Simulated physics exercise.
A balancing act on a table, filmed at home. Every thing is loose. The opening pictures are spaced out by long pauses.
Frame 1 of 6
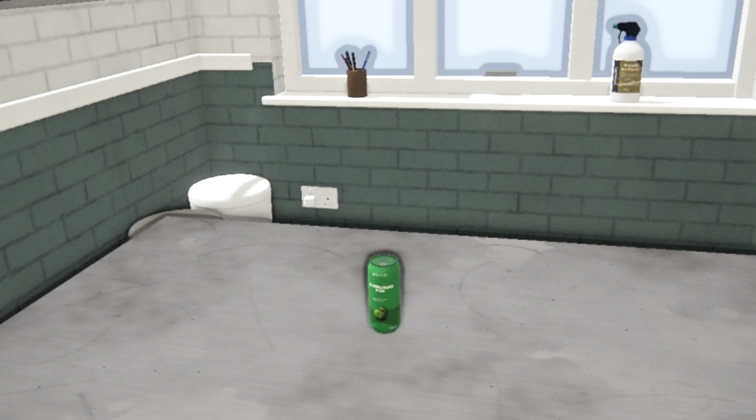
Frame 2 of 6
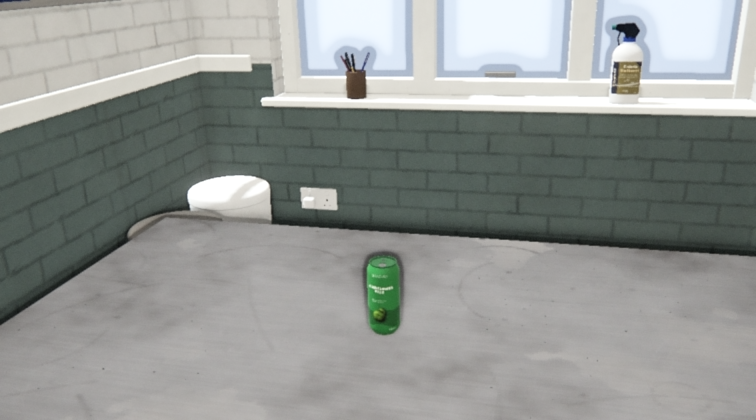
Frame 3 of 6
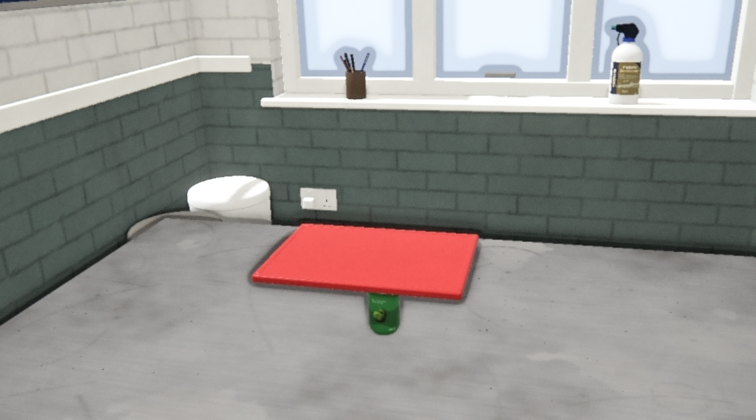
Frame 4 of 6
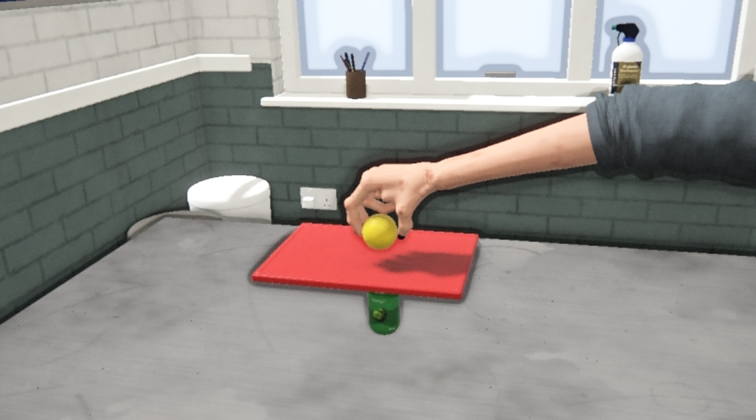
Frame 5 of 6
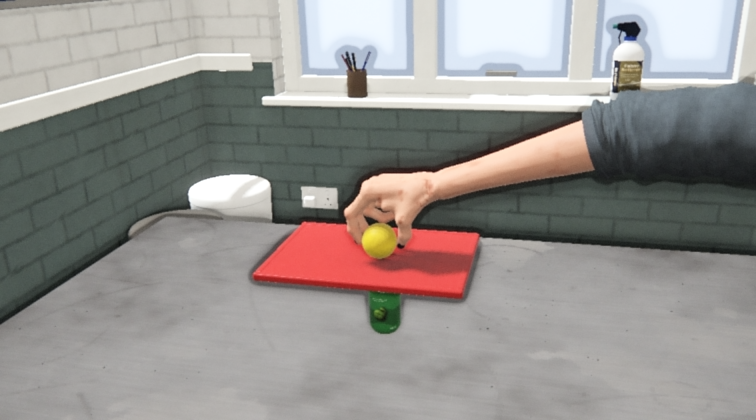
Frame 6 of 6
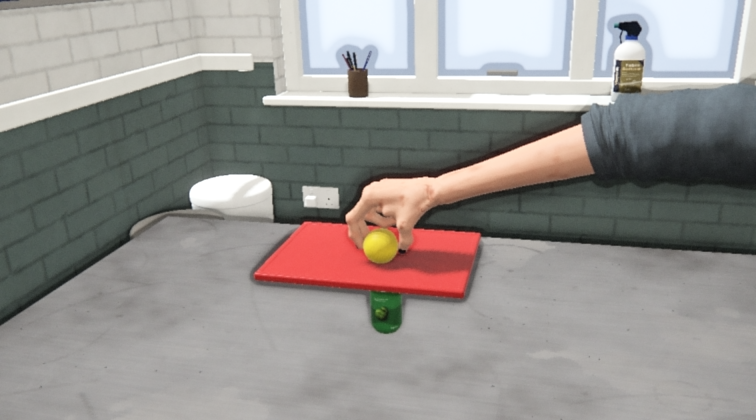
A red lid appeared on top of a small green container on a gray table, then a hand reached in from the right and lowered a yellow lemon onto it, keeping hold of it.
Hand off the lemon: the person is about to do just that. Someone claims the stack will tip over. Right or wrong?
Wrong, it stays upright.
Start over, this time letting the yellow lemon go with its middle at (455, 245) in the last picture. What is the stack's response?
Stands.
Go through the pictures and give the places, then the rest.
In the first picture, the last thing is not in view yet.
In the second picture, the last thing is not in view yet.
In the third picture, the last thing is not in view yet; red lid (372, 257).
In the fourth picture, on its way; yellow lemon (380, 232); red lid (372, 257).
In the fifth picture, on its way; yellow lemon (380, 241); red lid (373, 256).
In the sixth picture, set down, still held; yellow lemon (381, 246); red lid (374, 256).
Then, 0.20 s on from there, no change.
Then, 0.60 s on from there, yellow lemon resting near (381, 247).
In the end, all 3 unmoved. At the end, from the last picture's camera, yellow lemon near (381, 247). The stack stays up.
